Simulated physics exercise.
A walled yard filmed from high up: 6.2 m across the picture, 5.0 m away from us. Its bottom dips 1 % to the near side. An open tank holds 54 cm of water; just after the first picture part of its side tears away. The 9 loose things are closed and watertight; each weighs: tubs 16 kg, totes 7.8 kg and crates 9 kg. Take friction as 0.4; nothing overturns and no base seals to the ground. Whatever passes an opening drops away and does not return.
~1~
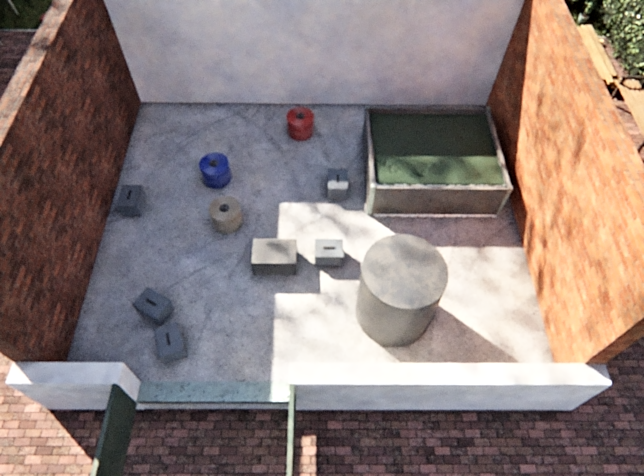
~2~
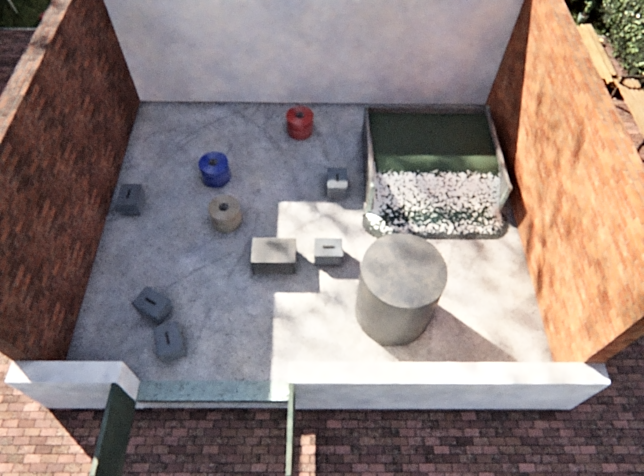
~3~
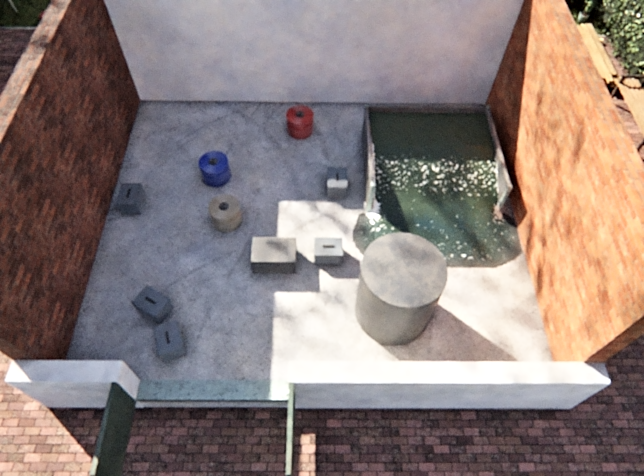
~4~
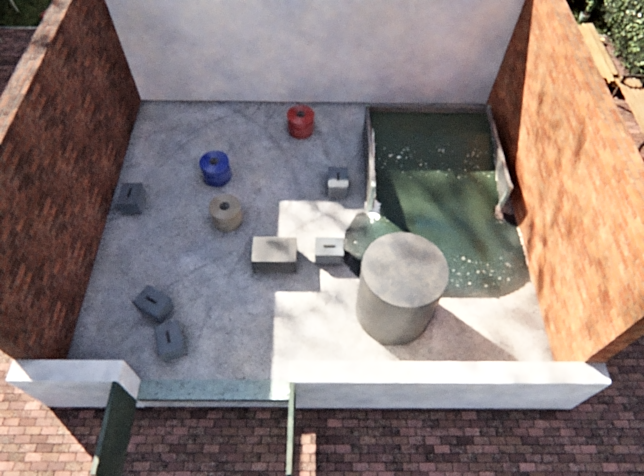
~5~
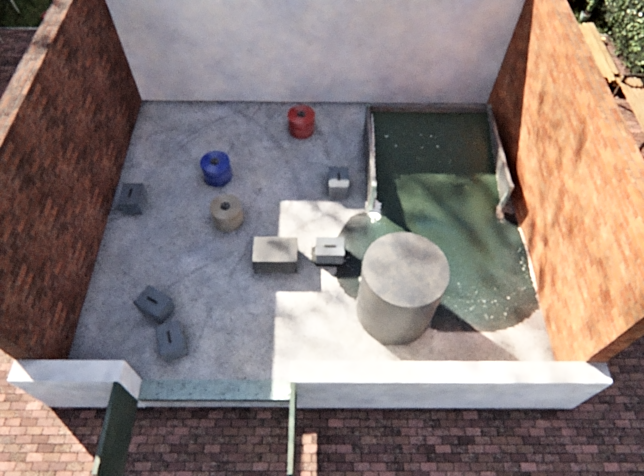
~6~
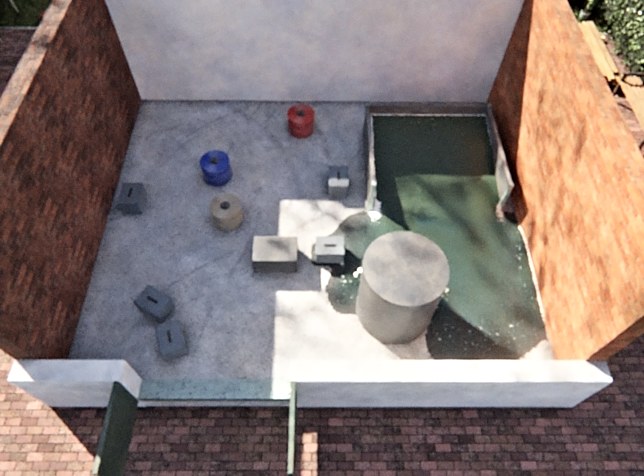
Walled yard seen from above, water bursting from an open tank's near side and spreading around a large grey cylinder.
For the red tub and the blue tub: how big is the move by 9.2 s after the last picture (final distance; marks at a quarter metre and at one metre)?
The red tub barely shifts; the blue tub barely shifts.
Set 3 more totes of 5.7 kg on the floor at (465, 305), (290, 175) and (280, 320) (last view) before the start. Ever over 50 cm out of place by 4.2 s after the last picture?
In that order: Past it, less, past it.
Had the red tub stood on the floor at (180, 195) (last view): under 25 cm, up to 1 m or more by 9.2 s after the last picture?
It barely shifts.
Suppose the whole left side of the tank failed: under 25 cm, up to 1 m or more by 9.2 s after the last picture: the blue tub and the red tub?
In that case the blue tub gets carried off, the red tub ends far away.
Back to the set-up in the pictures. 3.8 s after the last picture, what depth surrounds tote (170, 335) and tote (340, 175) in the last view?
Roughly 18 and 1 cm.
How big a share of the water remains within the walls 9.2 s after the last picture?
About 82 per cent.
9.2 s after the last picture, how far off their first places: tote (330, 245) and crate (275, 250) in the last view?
In turn: 120 cm, 140 cm.
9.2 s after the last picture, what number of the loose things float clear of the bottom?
I count 1.
Then, 1.2 s after the last picture the red tub is near (301, 113), 0.0 m from its start, aground; the blue tub is near (215, 161), 0.0 m from its start, aground; 0 of 9 are out; 0 afloat.
Then, 3.8 s after the last picture the red tub is near (301, 113), 0.0 m from its start, aground; the blue tub is near (215, 161), 0.0 m from its start, aground; 0 of 9 are out; 2 afloat.
Then, 6.2 s after the last picture the red tub is near (301, 113), 0.0 m from its start, aground; the blue tub is near (215, 161), 0.0 m from its start, aground; 1 of 9 are out; 1 afloat.
Then, 9.2 s after the last picture the red tub is near (301, 113), 0.0 m from its start, aground; the blue tub is near (215, 161), 0.0 m from its start, aground; 1 of 9 are out; 1 afloat.
